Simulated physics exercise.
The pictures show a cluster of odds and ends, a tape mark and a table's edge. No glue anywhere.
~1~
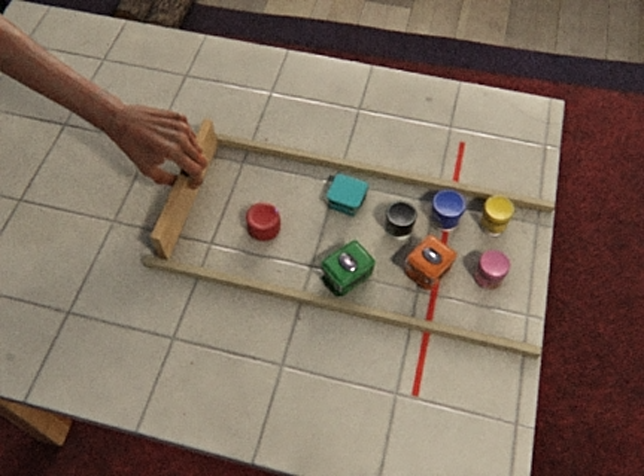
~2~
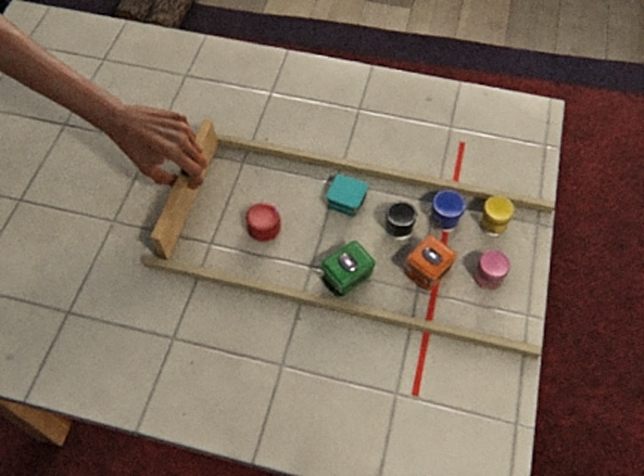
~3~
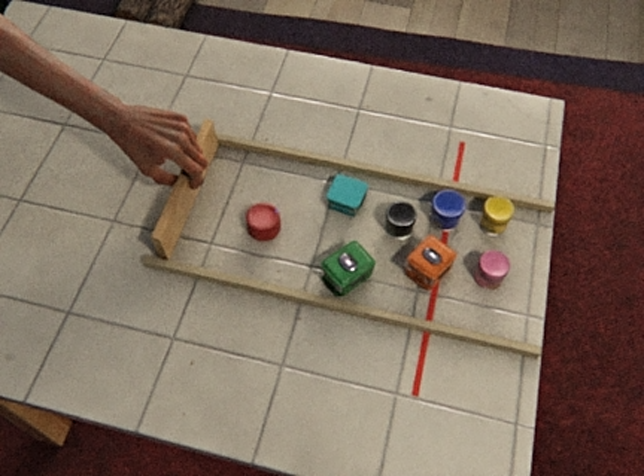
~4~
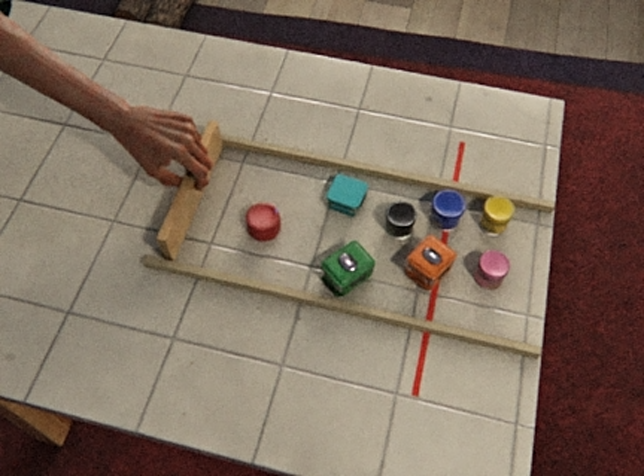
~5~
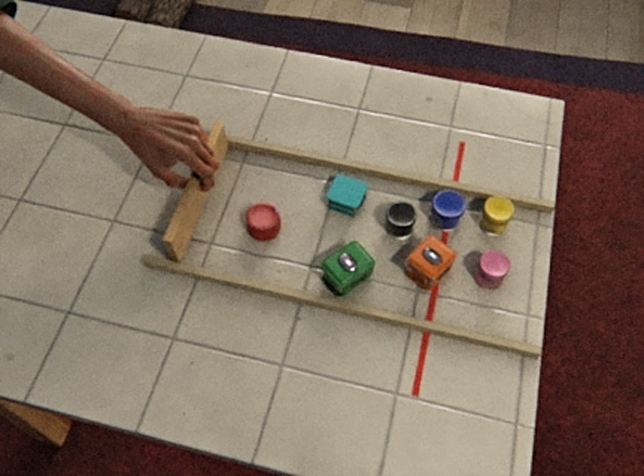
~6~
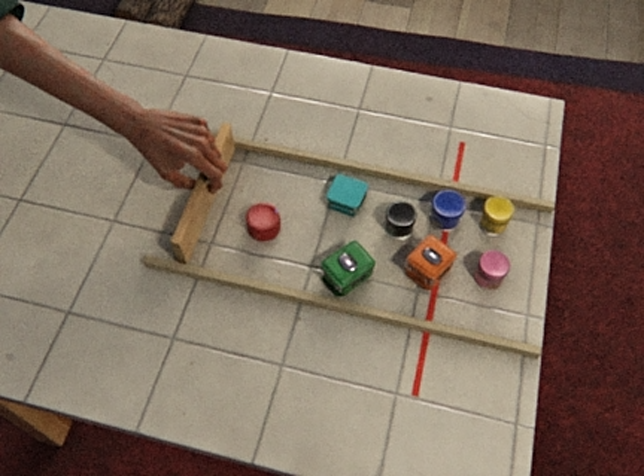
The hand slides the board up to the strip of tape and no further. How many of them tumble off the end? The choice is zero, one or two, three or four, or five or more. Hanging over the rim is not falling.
The number that fall off is zero.
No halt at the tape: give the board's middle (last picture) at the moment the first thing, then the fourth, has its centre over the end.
First at (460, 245), next at (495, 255).
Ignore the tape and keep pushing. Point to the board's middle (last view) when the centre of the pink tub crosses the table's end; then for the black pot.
For the pink tub at (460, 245), for the black pot at (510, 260).
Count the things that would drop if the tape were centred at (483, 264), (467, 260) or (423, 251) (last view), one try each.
Down on the floor: 2, 1 and 0.
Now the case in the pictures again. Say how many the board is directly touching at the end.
3 of them.
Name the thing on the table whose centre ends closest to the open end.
Foremost is the pink tub.
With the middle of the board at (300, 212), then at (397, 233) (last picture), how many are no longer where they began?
1 and 6.
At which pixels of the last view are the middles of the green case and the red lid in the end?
About (463, 296), and the other about (458, 261).
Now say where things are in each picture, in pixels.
Pink tub (492, 270); yellow tin (496, 216); blue tin (447, 211); board (187, 188); tape (442, 255), in the first frame.
Yellow tin (496, 216); green case (348, 270), in the second frame.
Blue tin (447, 211); turquoise case (347, 196), in the third frame.
Pink tub (492, 270); black pot (400, 220), in the fourth frame.
Yellow tin (496, 216); board (198, 190), in the fifth frame.
Pink tub (492, 270); yellow tin (496, 216); blue tin (447, 211); board (206, 192); tape (442, 255), in the sixth frame.
A little later, none off yet; pink tub at rest near (492, 270); yellow tin at rest near (496, 216); blue tin at rest near (447, 211).
When it is over, the number that fall off is zero.
